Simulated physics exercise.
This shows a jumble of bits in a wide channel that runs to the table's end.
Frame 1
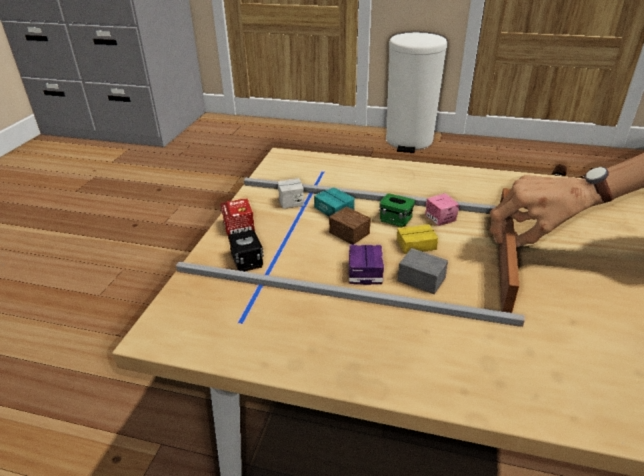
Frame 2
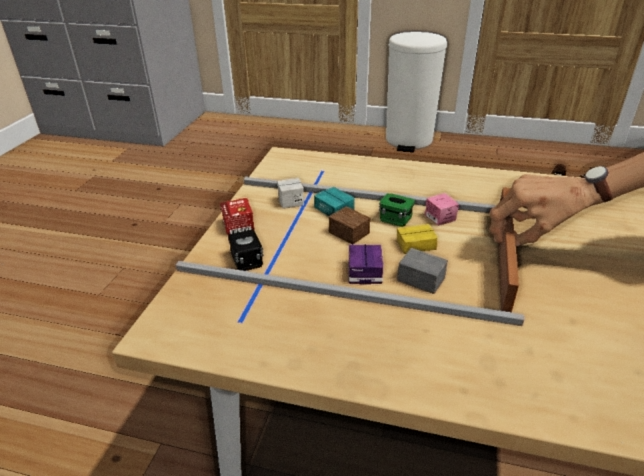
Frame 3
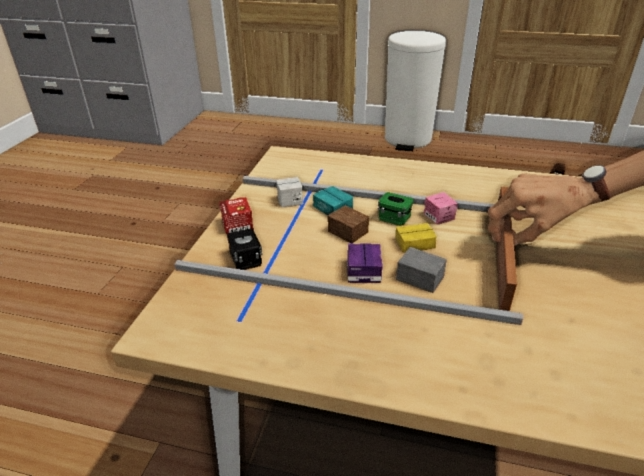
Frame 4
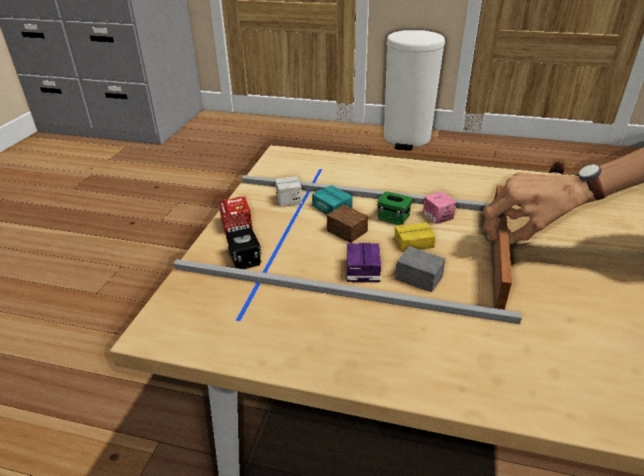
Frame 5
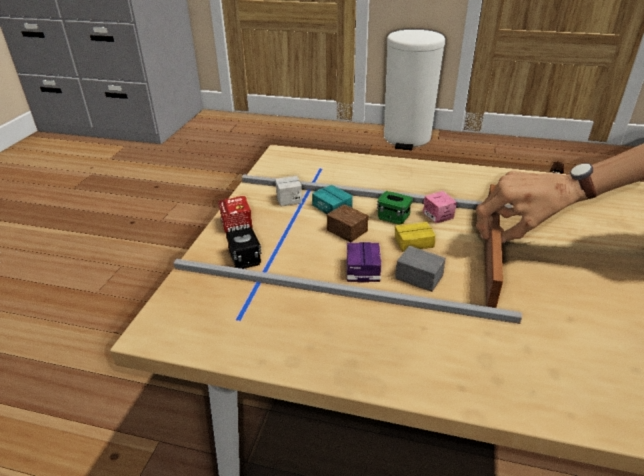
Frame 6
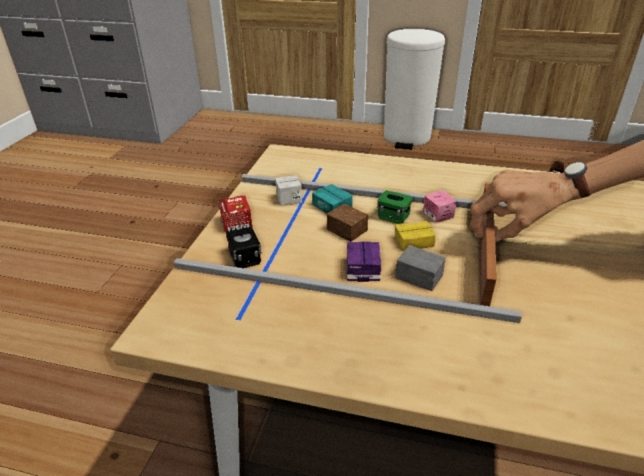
At first, a hand holds a brown board upright at the right of a channel on a wooden table, with small colourful boxes and cases scattered between two grey rails and across a blue tape line. The hand then slides the board slightly left, while the scattered objects stay where they are.
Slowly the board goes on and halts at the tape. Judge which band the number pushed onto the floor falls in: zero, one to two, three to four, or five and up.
All remain.
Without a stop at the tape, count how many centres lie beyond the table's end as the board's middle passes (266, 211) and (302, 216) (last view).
By place, the count comes to 3 and 0.
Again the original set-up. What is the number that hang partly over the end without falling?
That adds up to 2.
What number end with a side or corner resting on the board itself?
4 touch it.
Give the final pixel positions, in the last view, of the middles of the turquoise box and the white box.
Final positions - turquoise box around (273, 188), white box around (247, 186).
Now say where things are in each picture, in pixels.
Red box (238, 217); black case (246, 251); white box (291, 194); board (507, 245); tape (290, 232), in the first picture.
Black case (246, 250); turquoise box (334, 203), in the second picture.
White box (290, 192); purple box (364, 263), in the third picture.
Red box (235, 215); yellow box (415, 237), in the fourth picture.
Black case (244, 248); green case (394, 208), in the fifth picture.
Red box (235, 214); black case (244, 248); white box (289, 190); board (487, 239); tape (288, 228), in the sixth picture.
Soon after, none off yet; red box at rest near (235, 214); black case at rest near (244, 248); white box at rest near (289, 190).
Then, none off yet; red box moving near (232, 213); black case moved about its own width near (219, 243); white box moved about its own width near (268, 189).
At rest, the number that fall off is zero.
